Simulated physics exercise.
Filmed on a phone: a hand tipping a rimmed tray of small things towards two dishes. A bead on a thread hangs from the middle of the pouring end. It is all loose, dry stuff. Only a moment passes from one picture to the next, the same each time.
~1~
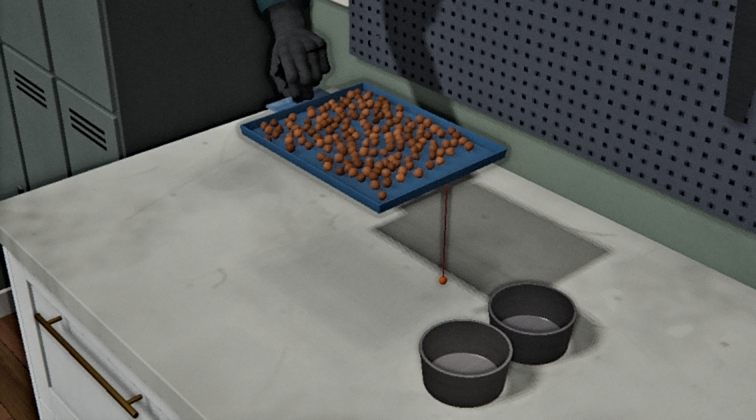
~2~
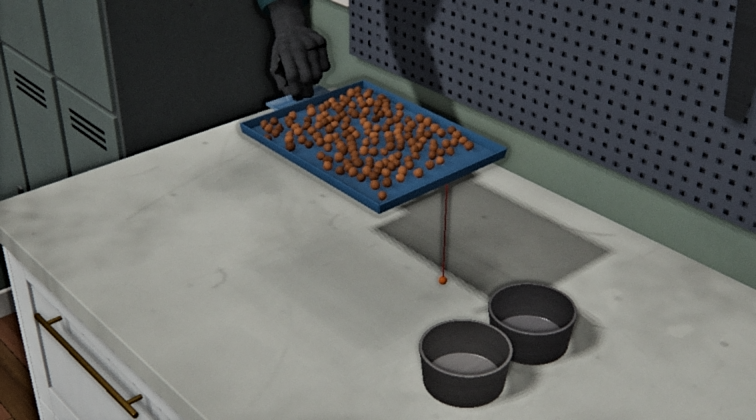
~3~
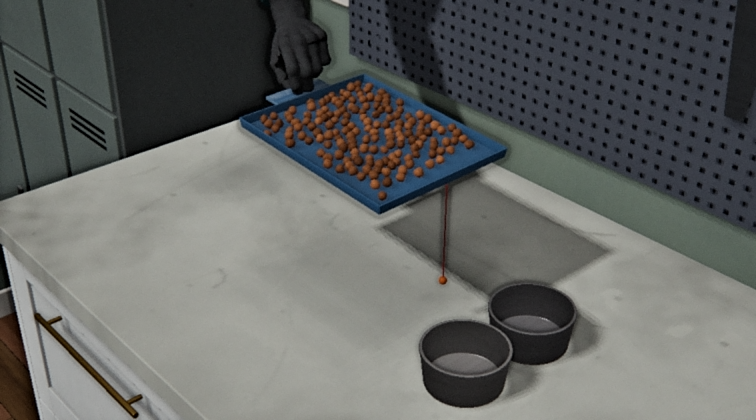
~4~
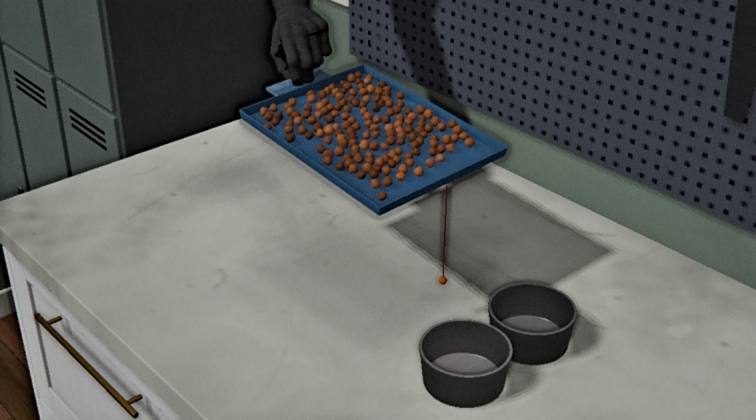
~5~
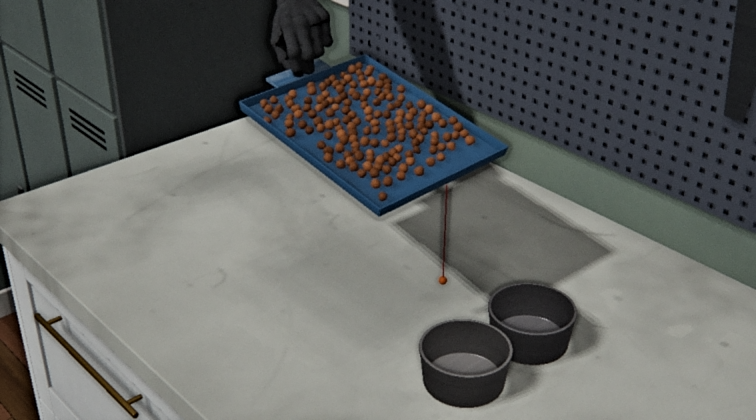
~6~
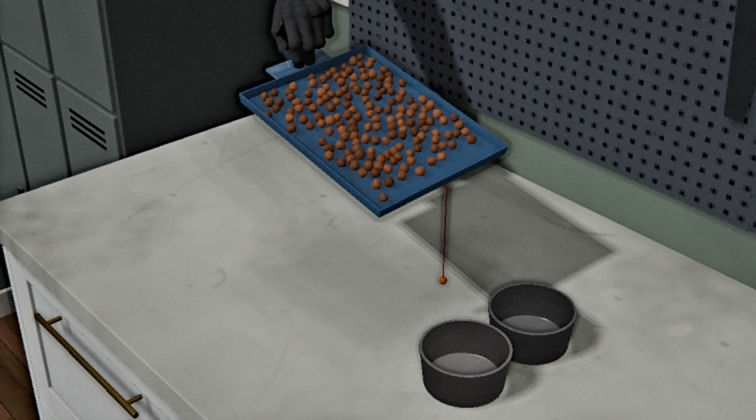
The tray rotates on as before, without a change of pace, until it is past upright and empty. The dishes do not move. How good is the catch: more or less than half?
Together they catch only the smaller part.
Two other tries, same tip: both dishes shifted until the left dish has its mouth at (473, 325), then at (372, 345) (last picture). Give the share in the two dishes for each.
Roughly 40 per cent, and 70 per cent.
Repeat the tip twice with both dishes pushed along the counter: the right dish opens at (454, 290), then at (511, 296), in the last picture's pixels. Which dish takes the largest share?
The first try: The left one. The second: Left.
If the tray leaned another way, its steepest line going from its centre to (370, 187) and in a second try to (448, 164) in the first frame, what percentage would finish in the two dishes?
Near 0 % and 20 %.
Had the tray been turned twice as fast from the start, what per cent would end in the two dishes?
About 30 per cent.
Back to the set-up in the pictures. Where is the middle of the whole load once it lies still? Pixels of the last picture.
Near (433, 365).
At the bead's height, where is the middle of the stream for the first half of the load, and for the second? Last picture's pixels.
The first part at (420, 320); the rest at (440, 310).
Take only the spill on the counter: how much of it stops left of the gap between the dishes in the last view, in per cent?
Near 100 %.
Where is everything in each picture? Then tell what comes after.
In the first picture, corners of the pouring end near (379, 204) and (505, 148), level; middle of the load near (374, 137), hazelnuts; left dish near (498, 383); right dish near (564, 341); bead on its thread near (443, 280).
In the second picture, corners of the pouring end near (380, 204) and (505, 148), level; middle of the load near (374, 136).
In the third picture, corners of the pouring end near (380, 205) and (505, 148), tipped barely, lowest at the left corner; middle of the load near (374, 133).
In the fourth picture, corners of the pouring end near (380, 206) and (505, 147), tipped a little, lowest at the left corner; middle of the load near (375, 128).
In the fifth picture, corners of the pouring end near (380, 208) and (506, 146), tipped a little, lowest at the left corner; middle of the load near (375, 123).
In the sixth picture, corners of the pouring end near (380, 209) and (506, 146), tipped a little, lowest at the left corner; middle of the load near (370, 114); left dish near (498, 383); right dish near (564, 341).
Shortly afterwards, tray tipped steeply; all but a few on the tray; only a few in the left dish.
Next, tray tipped right over; near half on the tray; only a few in the left dish; a little outside both; near a third in the air.
Some moments later, tray tipped past a quarter turn; near a quarter in the left dish; a little in the right dish; near two thirds outside both.
In the end, tray tipped past a quarter turn; near a quarter in the left dish; a little in the right dish; near two thirds outside both.
